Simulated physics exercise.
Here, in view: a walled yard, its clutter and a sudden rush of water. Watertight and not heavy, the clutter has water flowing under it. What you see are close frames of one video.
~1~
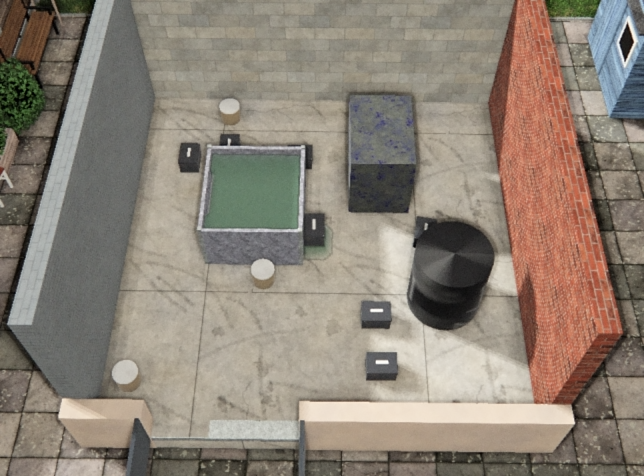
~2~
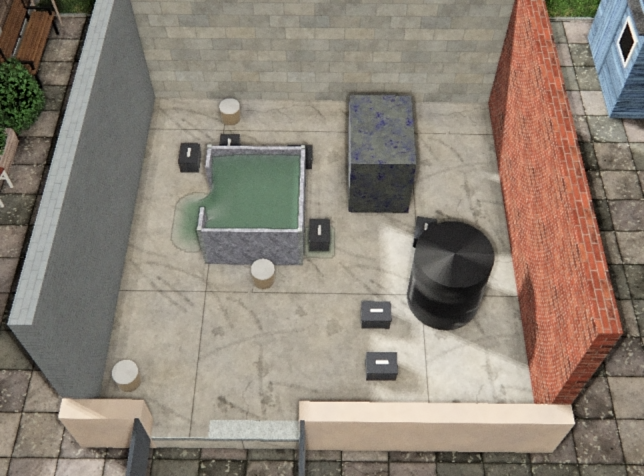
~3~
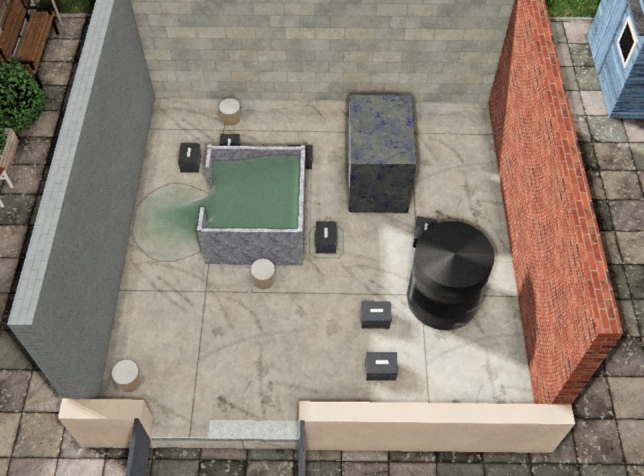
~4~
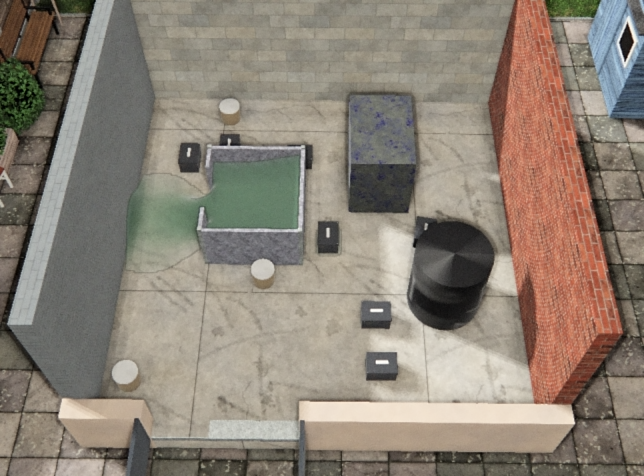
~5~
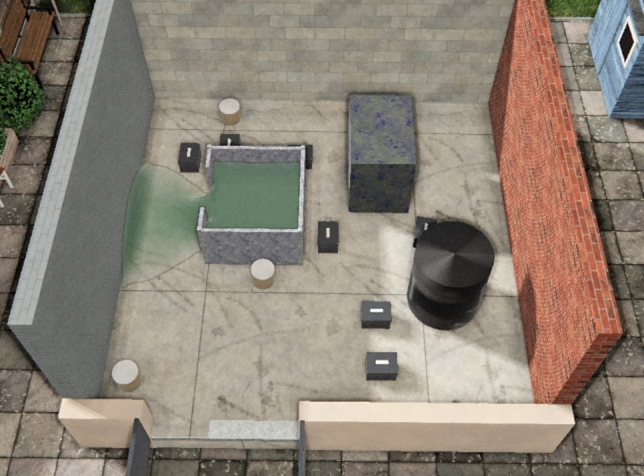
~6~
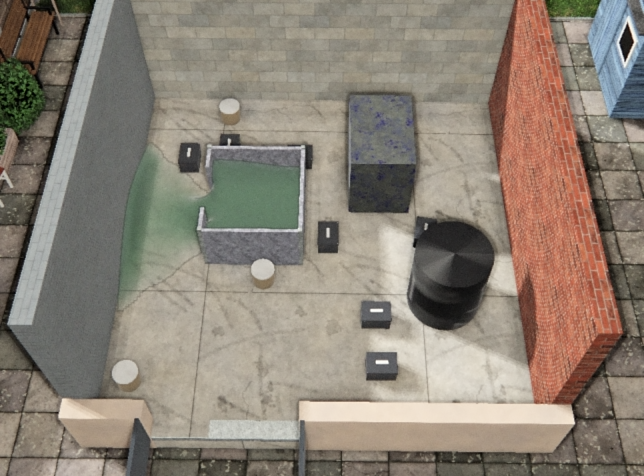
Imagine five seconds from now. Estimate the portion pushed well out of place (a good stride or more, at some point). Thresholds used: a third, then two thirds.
My call: Not even a third.
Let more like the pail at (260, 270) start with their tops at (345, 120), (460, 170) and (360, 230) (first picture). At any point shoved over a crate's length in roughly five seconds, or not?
Copy one: Slides well clear; copy two: Barely shifts; copy three: Barely shifts.
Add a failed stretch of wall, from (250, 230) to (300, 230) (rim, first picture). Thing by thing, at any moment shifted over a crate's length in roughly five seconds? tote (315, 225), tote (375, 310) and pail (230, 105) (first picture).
Outcome by item - short of that distance / displaced that far / short of that distance.
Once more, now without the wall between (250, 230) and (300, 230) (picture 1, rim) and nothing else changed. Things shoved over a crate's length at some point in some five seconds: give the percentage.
I'd put it at about 30 percent.
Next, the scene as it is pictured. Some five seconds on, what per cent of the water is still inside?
About 84 percent.
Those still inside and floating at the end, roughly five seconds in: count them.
The total is 1.
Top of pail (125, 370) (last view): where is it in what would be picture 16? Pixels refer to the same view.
My guess is roughly (183, 403).
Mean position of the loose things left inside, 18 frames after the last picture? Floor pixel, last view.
About (307, 226).
A moment on, 0 of 10 are well off their spots; 0 afloat.
Next, 1 of 10 are well off their spots; 1 afloat.
Later, 2 of 10 are well off their spots; 0 afloat.
In the end, 2 of 10 are well off their spots, and 2 have been at some point; 1 afloat.
